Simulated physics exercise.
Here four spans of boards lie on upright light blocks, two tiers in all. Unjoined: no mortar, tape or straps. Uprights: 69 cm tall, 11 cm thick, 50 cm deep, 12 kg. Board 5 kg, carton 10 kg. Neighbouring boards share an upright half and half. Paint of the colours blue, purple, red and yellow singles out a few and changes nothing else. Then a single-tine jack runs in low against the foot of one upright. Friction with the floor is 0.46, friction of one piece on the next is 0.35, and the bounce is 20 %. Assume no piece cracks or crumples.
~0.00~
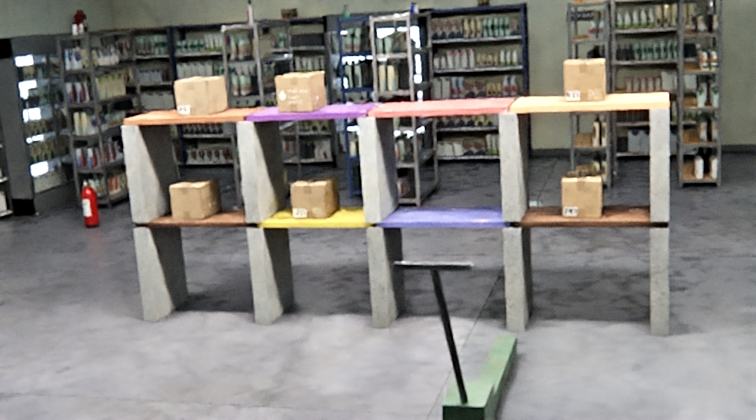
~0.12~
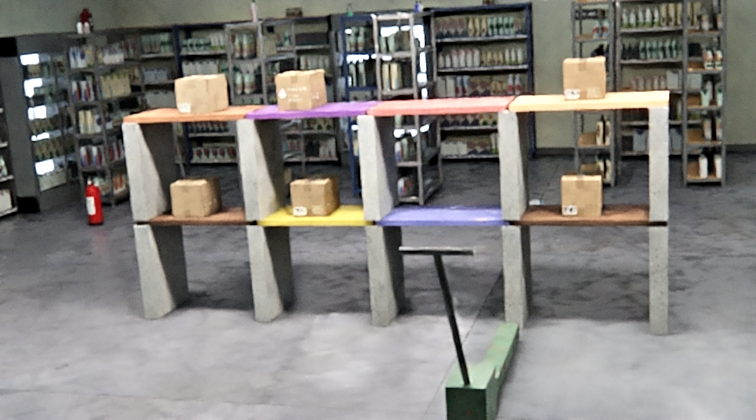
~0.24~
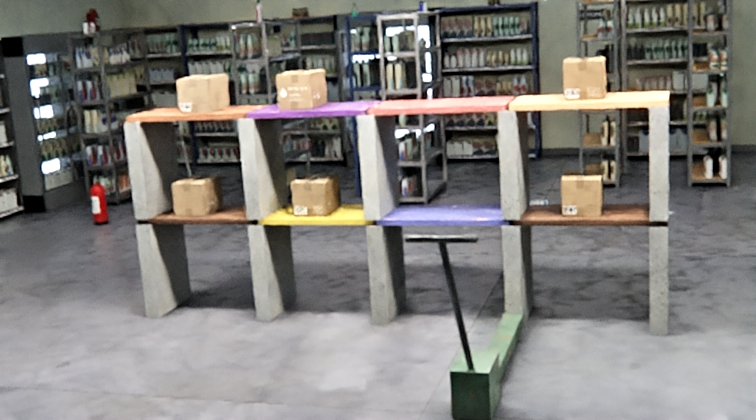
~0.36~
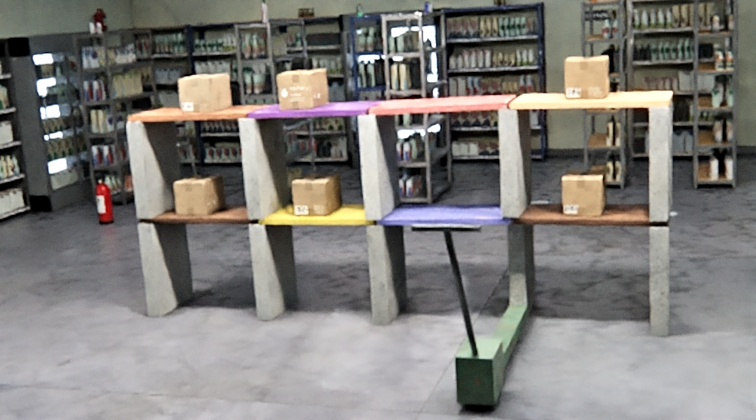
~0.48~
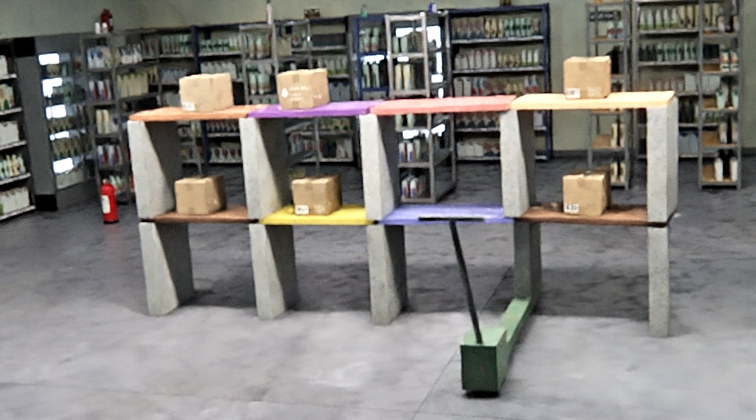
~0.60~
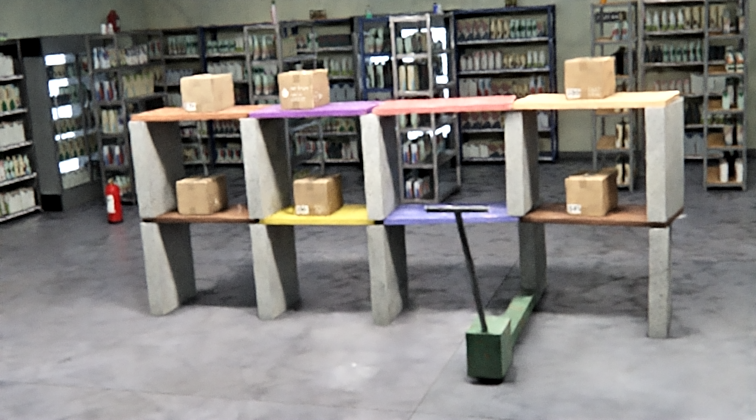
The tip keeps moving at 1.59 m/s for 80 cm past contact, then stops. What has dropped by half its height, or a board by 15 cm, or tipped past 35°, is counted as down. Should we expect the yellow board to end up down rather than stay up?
No, it does stay up.
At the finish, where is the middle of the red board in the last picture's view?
About (460, 257).
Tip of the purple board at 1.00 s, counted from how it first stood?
Roughly 0°.
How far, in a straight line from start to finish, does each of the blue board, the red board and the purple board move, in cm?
Blue 50, red 110, purple 0.
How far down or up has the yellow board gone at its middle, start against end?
Its middle ends around 0 cm lower.
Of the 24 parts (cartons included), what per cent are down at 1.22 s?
35 %.
Around 0.80 s, none of the 24 pieces down, 10 disturbed; yellow board unmoved; blue board tipped 6°.
Around 1.00 s, 7 of the 24 pieces down; yellow board unmoved; blue board tipped 37°, 29 cm lower.
Around 1.22 s, 8 of the 24 pieces down; yellow board unmoved; red board tipped 57°, 99 cm lower.
Around 1.76 s, 9 of the 24 pieces down; yellow board unmoved; blue board tipped 46°, 34 cm lower.
Finally (4.7 s), 9 of the 24 pieces down; yellow board unmoved; blue board tipped 51°, 35 cm lower; red board tipped 50°, 1.09 m lower. Seen by the last camera, middles, yellow board near (327, 214), blue board near (449, 255).
